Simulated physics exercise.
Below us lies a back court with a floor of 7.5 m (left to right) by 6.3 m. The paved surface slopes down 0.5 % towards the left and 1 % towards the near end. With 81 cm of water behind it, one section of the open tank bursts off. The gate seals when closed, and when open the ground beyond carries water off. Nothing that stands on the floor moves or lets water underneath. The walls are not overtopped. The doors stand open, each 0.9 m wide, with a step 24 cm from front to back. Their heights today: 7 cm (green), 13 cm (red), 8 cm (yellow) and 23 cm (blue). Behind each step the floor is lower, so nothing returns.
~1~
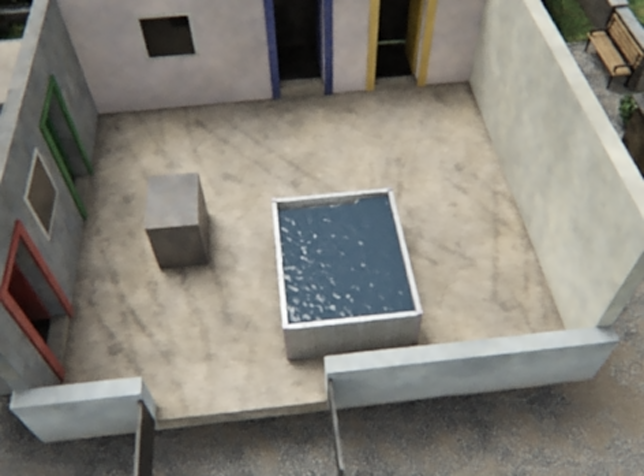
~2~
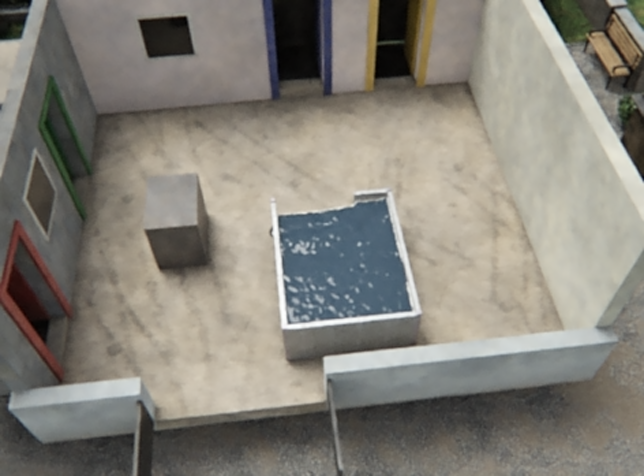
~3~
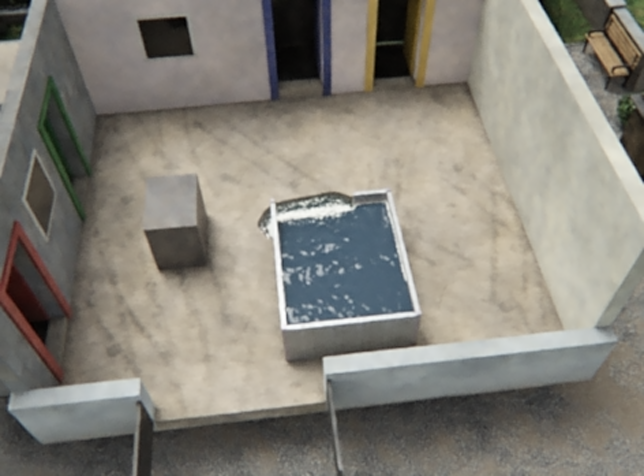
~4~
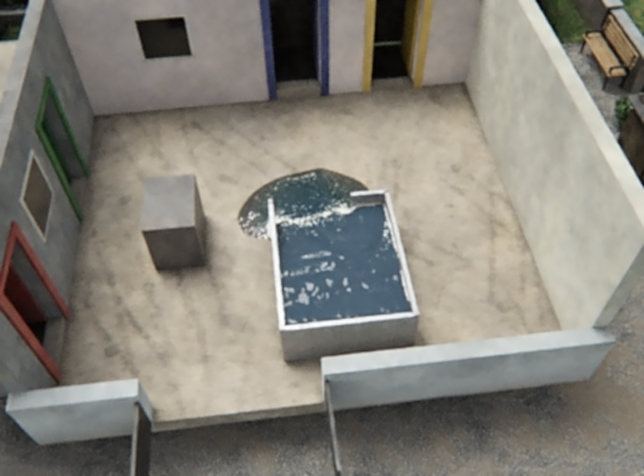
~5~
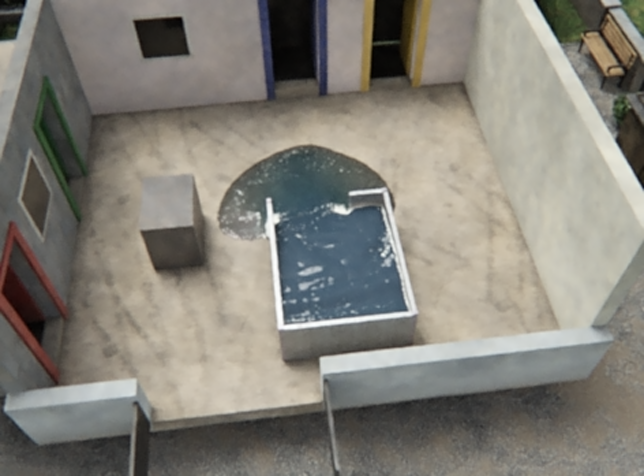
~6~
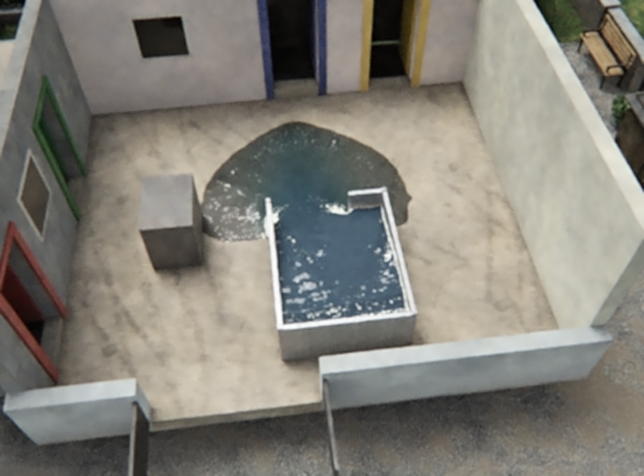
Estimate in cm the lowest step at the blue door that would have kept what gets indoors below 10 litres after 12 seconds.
It would have to be roughly 29 cm high.
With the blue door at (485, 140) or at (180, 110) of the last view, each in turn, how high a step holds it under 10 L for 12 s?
Roughly 9.0 and 18 cm.
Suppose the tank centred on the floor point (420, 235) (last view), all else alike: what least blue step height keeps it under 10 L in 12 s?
Some 28 cm.
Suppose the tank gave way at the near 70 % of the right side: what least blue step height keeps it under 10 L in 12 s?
About 9.5 cm.
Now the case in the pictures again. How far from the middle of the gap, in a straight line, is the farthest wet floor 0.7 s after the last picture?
Some 4.0 m out.
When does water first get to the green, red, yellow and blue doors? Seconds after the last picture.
Green 1.8 s, red 3.8 s, yellow 0.7 s, blue 0.2 s.
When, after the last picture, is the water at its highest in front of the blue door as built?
At about 1.4 s.
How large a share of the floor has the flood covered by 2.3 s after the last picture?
About 45 per cent.
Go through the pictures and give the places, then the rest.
The first frame shows still water, 81 cm deep, in the open tank at (342, 256); the blue door at (301, 54) is dry.
In the second frame, the front is at a hidden place, 0.3 m from the gap on the far side; 0.3 m2 of floor is wet, 81 cm left at the back.
In the third frame, water pours out on the far side and has run 0.8 m, to a hidden place; about 12 cm deep outside, 81 cm at the back.
In the fourth frame, water pours out on the far side and has run 1.4 m, to (305, 174); about 9 cm deep outside, 81 cm at the back.
In the fifth frame, water pours out on the far side and has run 2.0 m, to (300, 149); about 6 cm deep outside, 77 cm at the back.
In the sixth frame, the gap is on the far side, the front 2.7 m out at (296, 124); the back of the open tank holds 70 cm; the blue door at (295, 55), 3.5 m from the gap, is still 0.8 m from the nearest water.
Then, 0.7 s after the last picture water covers 35 % of the floor, deepest (42 cm) near (300, 229); 30 cm at the blue door, 7 litres in over its 23 cm step.
Then, 2.3 s after the last picture water covers 45 % of the floor, deepest (38 cm) near (102, 119); 25 cm at the blue door, 51 litres in over its 23 cm step.
Then, 11.3 s after the last picture water covers 95 % of the floor, deepest (13 cm) near (51, 417); 4 cm at the blue door, 54 litres in over its 23 cm step.
At the blue door as built, the water peaked near 34 cm, 1.3 s after the last picture.
Run again over the same 12 s with other heights there, 39 litres in over 24.5 cm, 0 litres over 33 cm. The limit of 10 litres is kept from about 29 cm up.
